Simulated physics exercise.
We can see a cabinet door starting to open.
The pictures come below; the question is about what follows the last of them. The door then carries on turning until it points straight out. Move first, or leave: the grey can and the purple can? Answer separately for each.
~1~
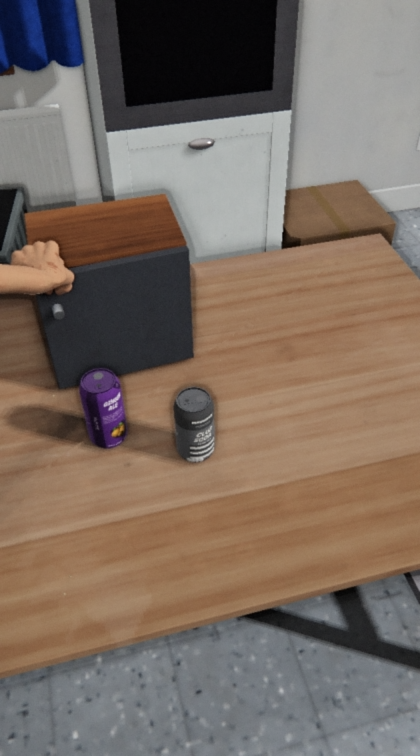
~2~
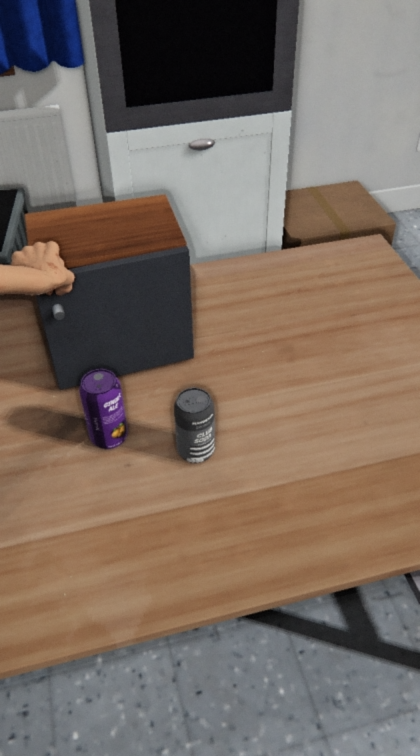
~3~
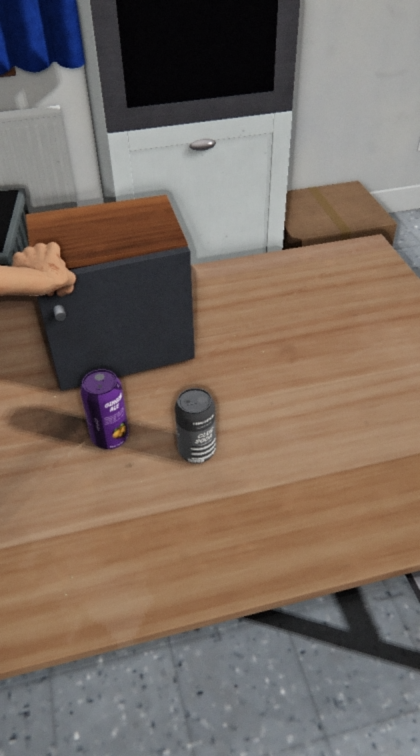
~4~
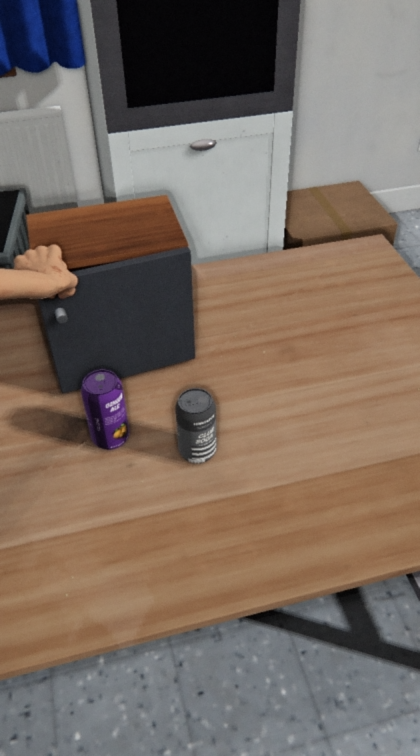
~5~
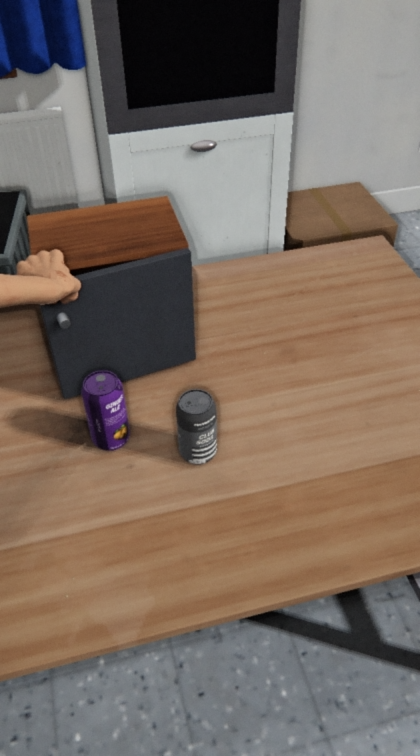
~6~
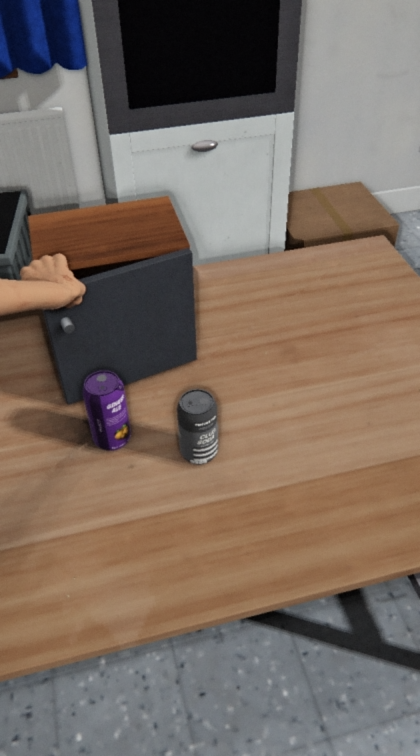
Grey can: Move first; purple can: Move first.
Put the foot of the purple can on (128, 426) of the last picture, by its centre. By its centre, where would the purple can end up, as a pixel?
I'd expect it to stop somewhere around (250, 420).
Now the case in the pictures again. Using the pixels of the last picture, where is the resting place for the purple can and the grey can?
So the purple can finishes at (227, 458), and the grey can finishes at (248, 422).
Then, 1.06 s later than the last frame, door 56° open; grey can at rest near (198, 428); purple can shifted well along near (161, 439).
Then, 1.32 s later than the last frame, door 67° open; grey can shifted a little near (216, 426); purple can shifted well along near (189, 447).
Then, 1.60 s later than the last frame, door 78° open; grey can shifted a little near (221, 425); purple can shifted well along near (217, 455).
When it is over, the grey can gets knocked, near (248, 421); the purple can gets knocked, near (227, 459).
